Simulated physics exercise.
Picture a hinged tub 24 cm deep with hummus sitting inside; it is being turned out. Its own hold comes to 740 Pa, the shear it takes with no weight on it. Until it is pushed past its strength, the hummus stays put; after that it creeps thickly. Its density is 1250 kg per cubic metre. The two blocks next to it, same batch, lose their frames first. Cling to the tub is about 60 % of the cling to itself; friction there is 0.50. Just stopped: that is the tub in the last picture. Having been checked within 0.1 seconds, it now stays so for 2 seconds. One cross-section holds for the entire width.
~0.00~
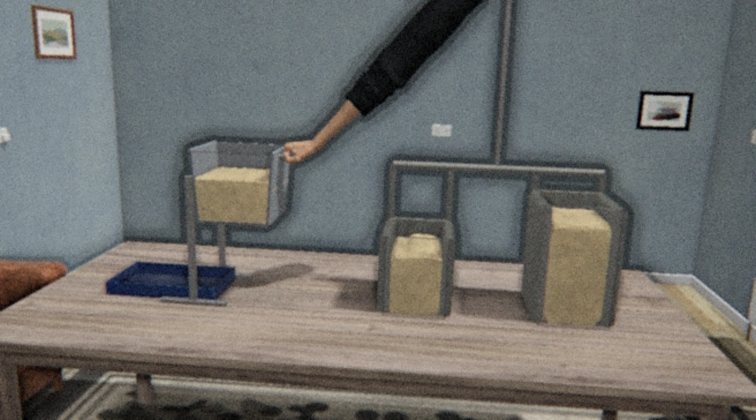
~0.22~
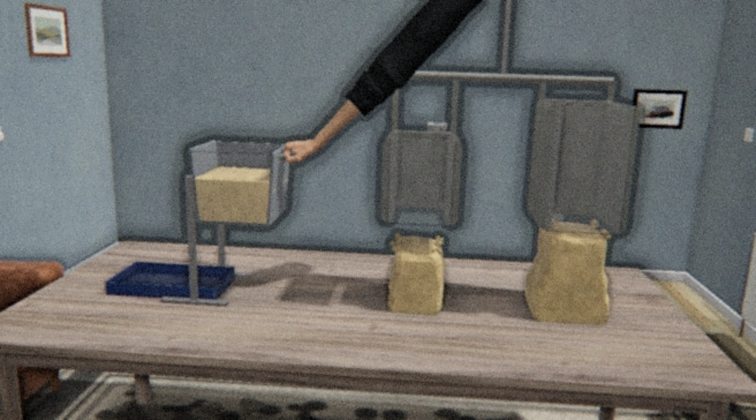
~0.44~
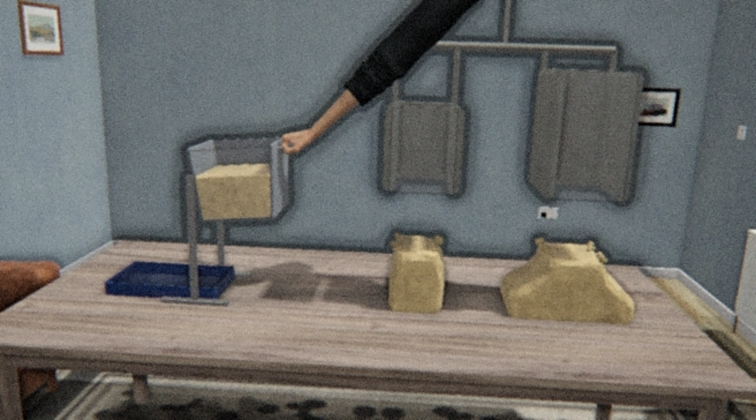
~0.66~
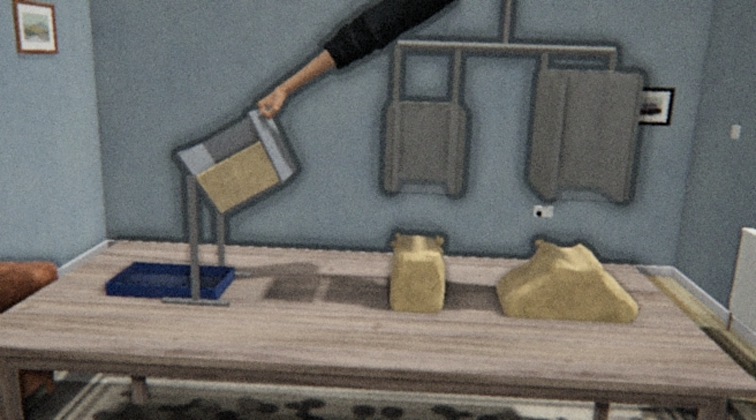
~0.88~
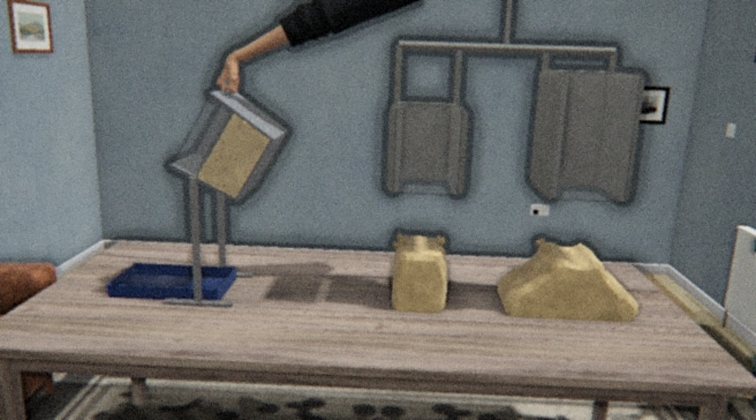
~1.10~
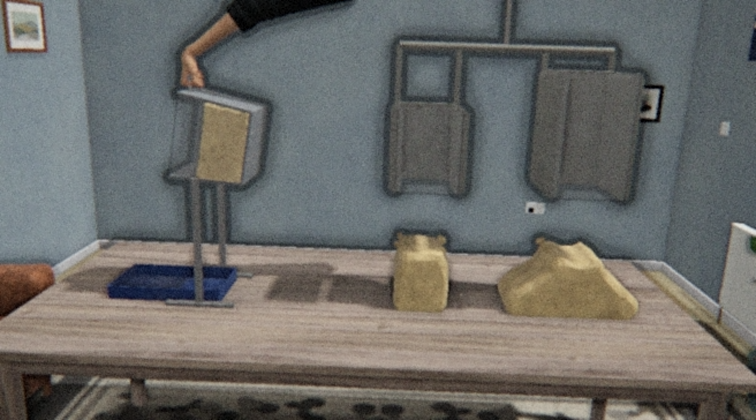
A dark-sleeved arm reaches down from above to a clear tub of pale yellow hummus on a stand over a blue tray, at the left of a wooden table seen from the front in a blue-walled room. Two grey moulds rise off two yellow blocks, and the right block slumps into a mound. The hand tilts the tub leftward onto its side, hummus still inside, as the view shifts slightly.
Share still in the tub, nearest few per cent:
100 %.
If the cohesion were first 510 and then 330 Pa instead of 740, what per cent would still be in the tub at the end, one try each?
About 85 % first, about 65 % second.
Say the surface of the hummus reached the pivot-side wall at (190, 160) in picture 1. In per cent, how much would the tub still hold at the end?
I'd say close to 75 % stays in the tub.
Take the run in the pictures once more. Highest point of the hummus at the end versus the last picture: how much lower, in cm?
Roughly 3 cm.
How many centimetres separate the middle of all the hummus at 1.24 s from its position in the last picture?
About 1 cm.
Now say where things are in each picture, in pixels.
Handle-side rim at (271, 154), tilt 0 degrees; highest point of the hummus at (201, 178); test blocks 23 cm, 36 cm high (left to right), in the first frame.
Handle-side rim at (271, 154), tilt 0 degrees; highest point of the hummus at (202, 178); test blocks 22 cm, 31 cm high (left to right), in the second frame.
Handle-side rim at (269, 146), tilt 5 degrees; highest point of the hummus at (265, 175); test blocks 22 cm, 22 cm high (left to right), in the third frame.
Handle-side rim at (247, 115), tilt 31 degrees; highest point of the hummus at (257, 143); test blocks 22 cm, 21 cm high (left to right), in the fourth frame.
Handle-side rim at (210, 95), tilt 59 degrees; highest point of the hummus at (236, 116); test blocks 22 cm, 21 cm high (left to right), in the fifth frame.
Handle-side rim at (177, 95), tilt 81 degrees; highest point of the hummus at (208, 105); test blocks 22 cm, 21 cm high (left to right), in the sixth frame.
By 1.24 s, the tub is at 82 degrees and holds 100 %.
By 1.41 s, the tub is at 82 degrees and holds 100 %.
By 1.58 s, the tub is at 82 degrees and holds 100 %.
By 1.75 s, the tub is at 82 degrees and holds 100 %.
By 3.10 s, at the end, the tub is at 82 degrees and holds 100 %.
